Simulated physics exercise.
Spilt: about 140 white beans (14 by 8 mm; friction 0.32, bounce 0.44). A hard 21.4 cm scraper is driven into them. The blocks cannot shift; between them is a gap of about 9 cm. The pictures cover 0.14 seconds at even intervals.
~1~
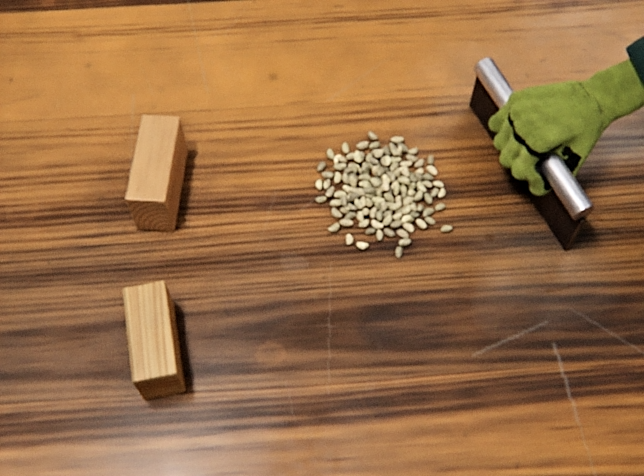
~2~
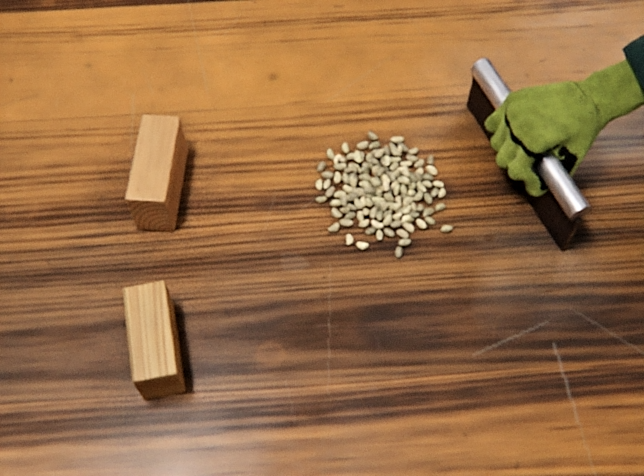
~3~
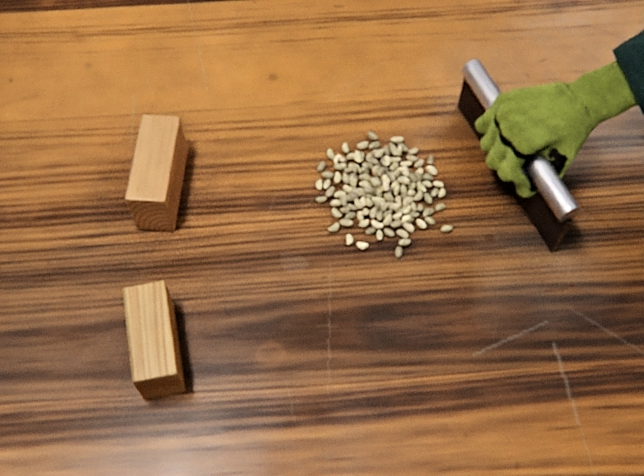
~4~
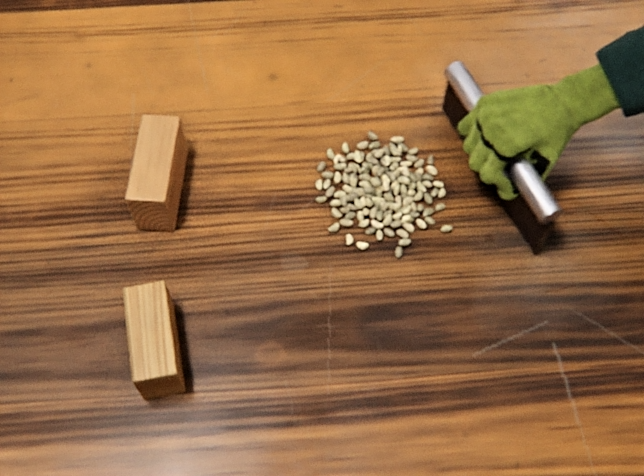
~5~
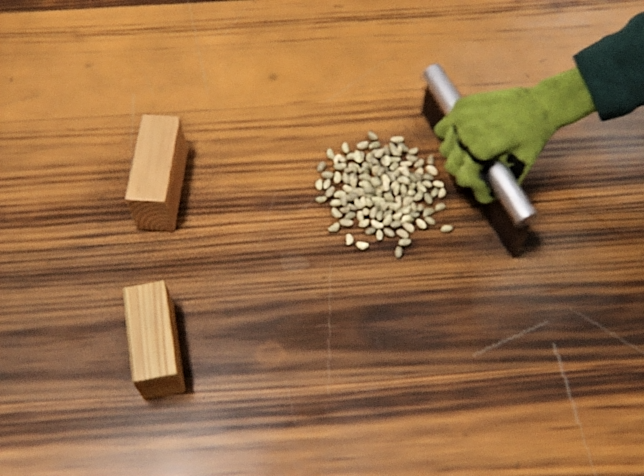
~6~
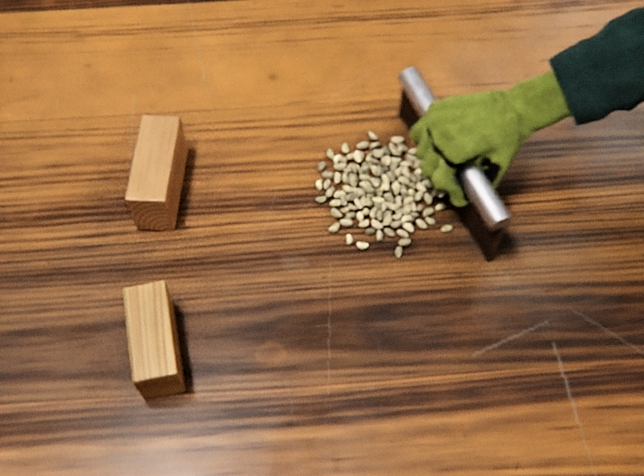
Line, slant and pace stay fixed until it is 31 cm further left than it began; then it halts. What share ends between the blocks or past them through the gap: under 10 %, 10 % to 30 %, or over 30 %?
Note: Through the gap, moderate share.
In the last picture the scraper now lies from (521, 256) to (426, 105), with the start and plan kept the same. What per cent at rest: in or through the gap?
Gap share: 20 in a hundred.
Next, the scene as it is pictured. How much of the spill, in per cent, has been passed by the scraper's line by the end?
Estimated share: Near 5 %.
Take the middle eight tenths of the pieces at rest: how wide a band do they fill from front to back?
Roughly 24 cm.
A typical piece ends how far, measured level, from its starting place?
It works out at some 24 centimetres.
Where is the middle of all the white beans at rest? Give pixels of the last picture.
The middle of the pieces at rest is roughly at (192, 245).
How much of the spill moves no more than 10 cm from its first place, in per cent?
I'd guess close to 0 per cent.
Then, 0.16 s after the last picture, scraper 25 cm from its start, spill 19 cm wide; round the far block 5 %, held up before the blocks 95 %.
Then, 0.33 s after the last picture, scraper 31 cm from its start, spill 25 cm wide; in or through the gap 10 %, round the far block 5 %, held up before the blocks 85 %.
Then, 0.47 s after the last picture, scraper 31 cm from its start, spill 28 cm wide; in or through the gap 15 %, round the near block 5 %, round the far block 5 %, held up before the blocks 75 %.
In the end, in or through the gap 15 %, round the near block 5 %, round the far block 5 %, held up before the blocks 75 %.
